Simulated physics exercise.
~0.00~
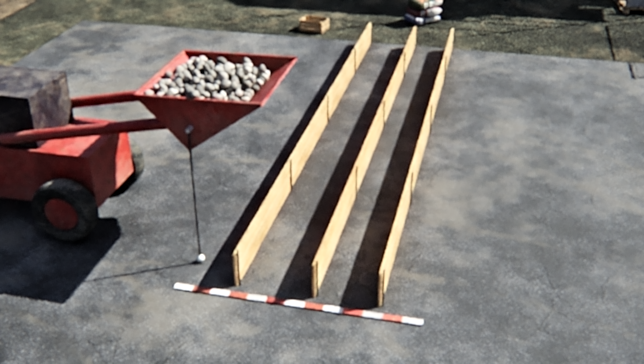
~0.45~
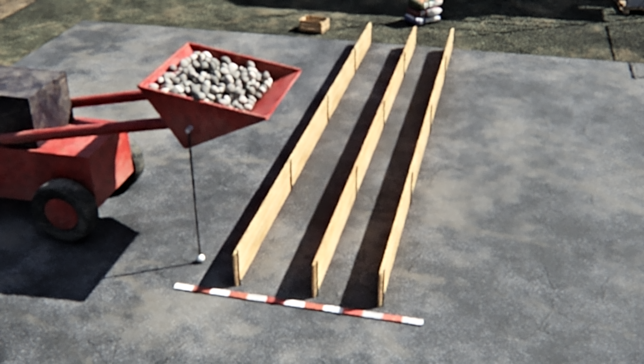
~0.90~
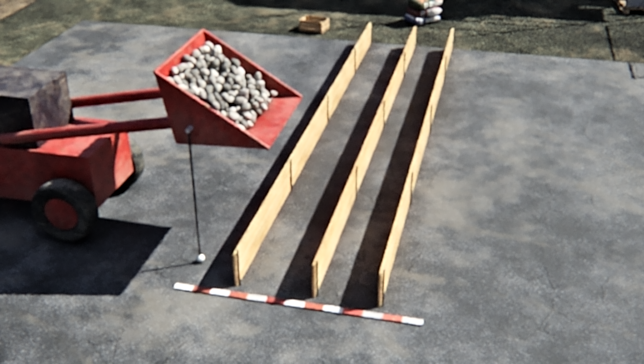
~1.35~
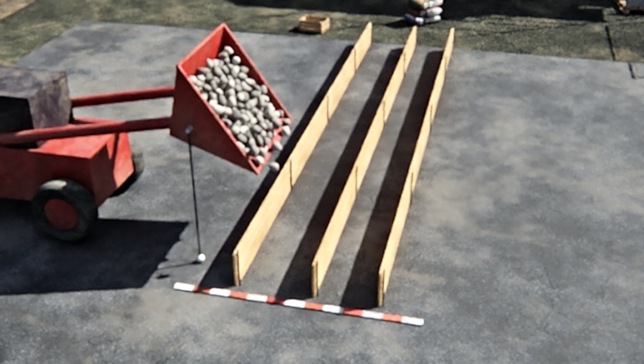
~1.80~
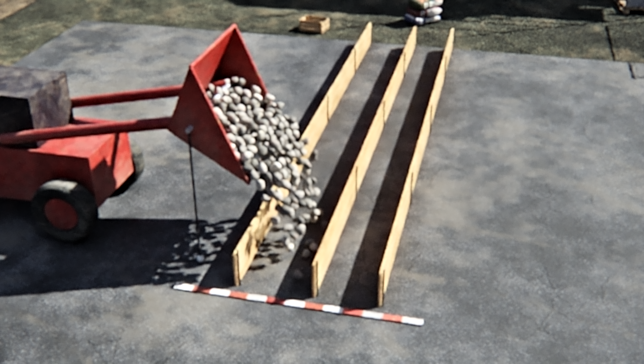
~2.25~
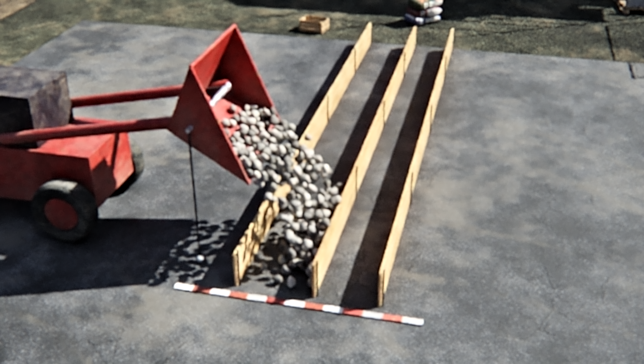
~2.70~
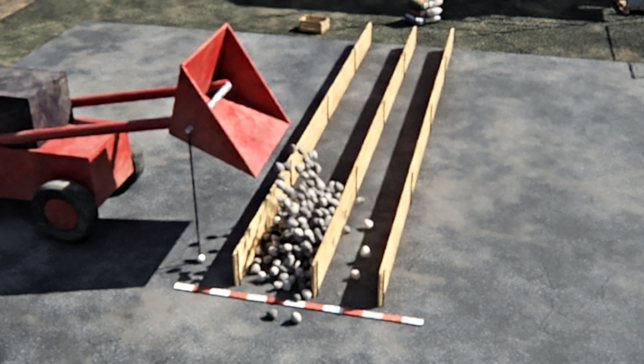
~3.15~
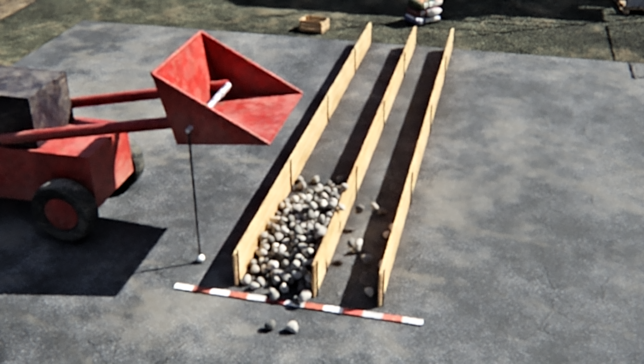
A red loader with a bucket full of pale, rounded stones stands at the left of a grey paved yard, seen from above in sunlight. To its right, three long wooden planks run away from the viewer, with a red and white striped bar across their near ends. The bucket tips forward to the right, and the stones slide to its lip, then pour over the first plank. They pile up between the first two planks, while a few scatter beyond the middle plank and past the striped bar. The emptied bucket tilts partway back.
